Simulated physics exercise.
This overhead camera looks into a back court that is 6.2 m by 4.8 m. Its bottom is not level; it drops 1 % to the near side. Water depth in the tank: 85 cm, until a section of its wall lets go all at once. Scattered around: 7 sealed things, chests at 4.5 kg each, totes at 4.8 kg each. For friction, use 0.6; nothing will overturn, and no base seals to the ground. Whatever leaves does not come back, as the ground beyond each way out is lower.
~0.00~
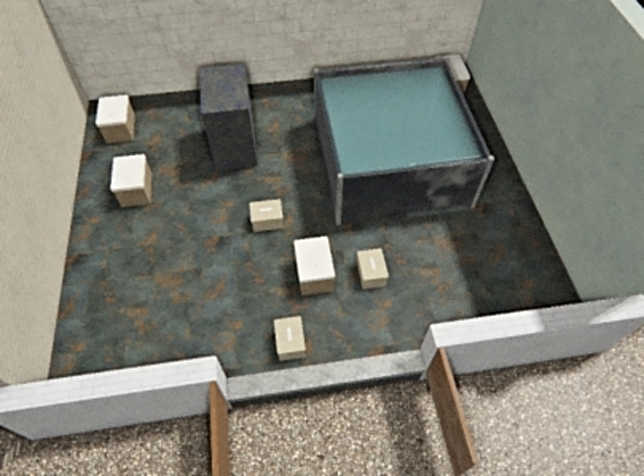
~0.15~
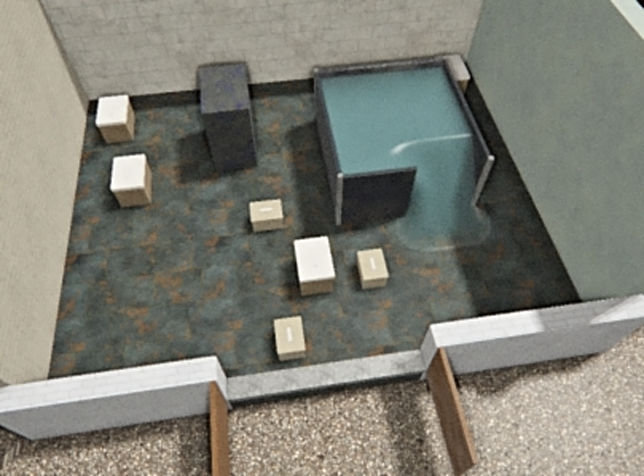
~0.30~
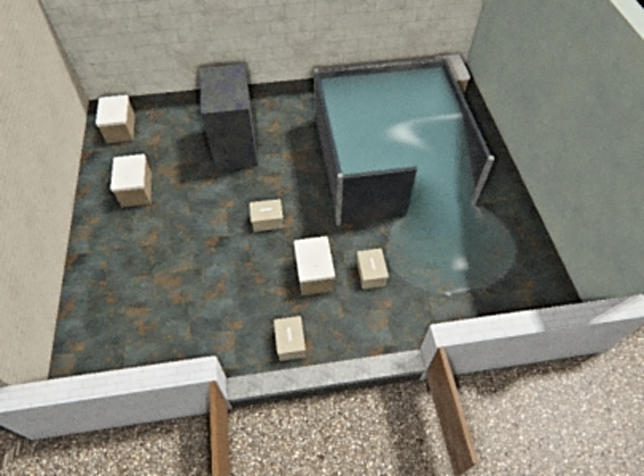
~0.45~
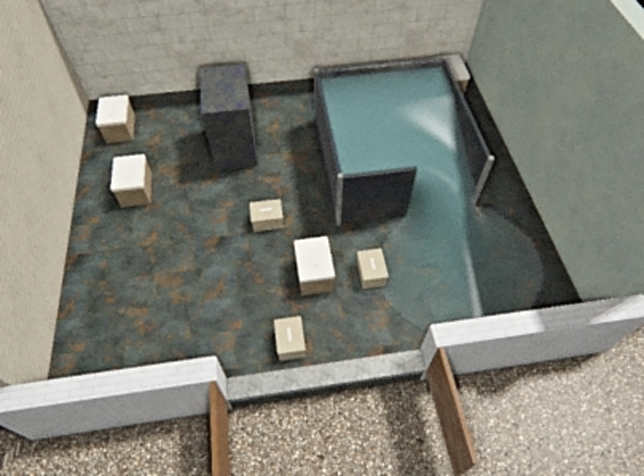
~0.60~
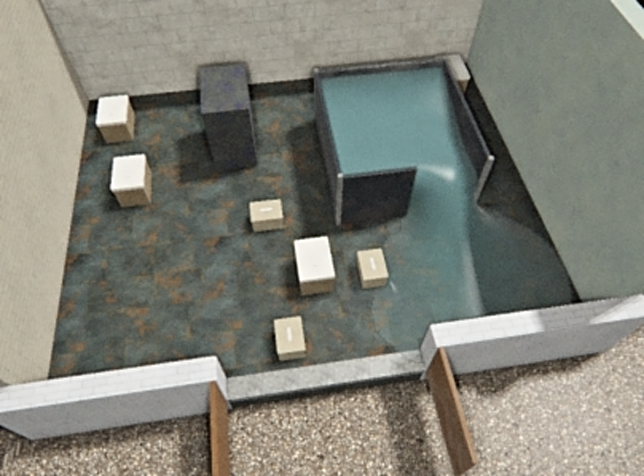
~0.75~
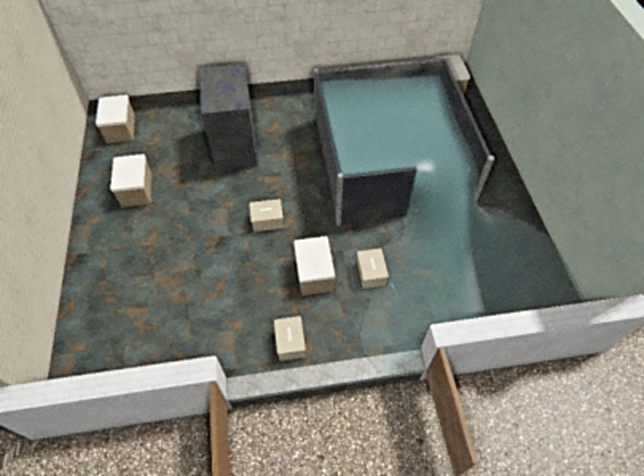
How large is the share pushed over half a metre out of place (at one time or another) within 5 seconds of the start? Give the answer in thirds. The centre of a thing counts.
One to two thirds.
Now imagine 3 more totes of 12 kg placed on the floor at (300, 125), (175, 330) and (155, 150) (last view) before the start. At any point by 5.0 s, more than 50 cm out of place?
Each in turn ends up within the limit, beyond the limit, within the limit.
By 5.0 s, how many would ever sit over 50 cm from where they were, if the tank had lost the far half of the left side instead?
Count: 5.
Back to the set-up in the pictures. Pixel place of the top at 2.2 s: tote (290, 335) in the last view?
It would be close to (202, 335) by then.
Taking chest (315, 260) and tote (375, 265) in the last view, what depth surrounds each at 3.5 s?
Roughly 3 and 3 cm.
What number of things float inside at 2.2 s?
0 of them.
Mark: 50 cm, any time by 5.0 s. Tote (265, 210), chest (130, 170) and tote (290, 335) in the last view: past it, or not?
Result, in order: Undershooting / undershooting / overshooting.
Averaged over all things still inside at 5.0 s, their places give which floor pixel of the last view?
I'd say about (217, 188) in the last view.
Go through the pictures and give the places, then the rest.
The first picture shows a chest at (128, 171), on the bottom; a chest at (452, 66), on the bottom; water covers 3.4 m2; 0 of 7 have shifted.
The second picture shows a chest at (128, 171), on the bottom; a chest at (452, 66), on the bottom; water covers 4.1 m2; 0 of 7 have shifted.
The third picture shows a chest at (128, 171), on the bottom; a chest at (452, 66) rests on the ground; 5.1 m2 under water; 0 of 7 have shifted.
The fourth picture shows a chest at (128, 171) rests on the ground; a chest at (452, 66) rests on the ground; 6.4 m2 under water; 0 of 7 have shifted.
The fifth picture shows a chest at (128, 171), on the bottom; a chest at (452, 66), on the bottom; 7.2 m2 under water; 0 of 7 have shifted.
The sixth picture shows a chest at (128, 171), on the bottom; a chest at (452, 66) rests on the ground; water covers 7.7 m2; 0 of 7 have shifted.
After 1.1 s 0 of 7 are over 50 cm from their spots; 0 afloat.
After 2.2 s 1 of 7 are over 50 cm from their spots; 0 afloat.
After 3.5 s 2 of 7 are over 50 cm from their spots; 3 afloat.
After 5.0 s 3 of 7 are over 50 cm from their spots, and 3 have been at some point; 2 afloat.
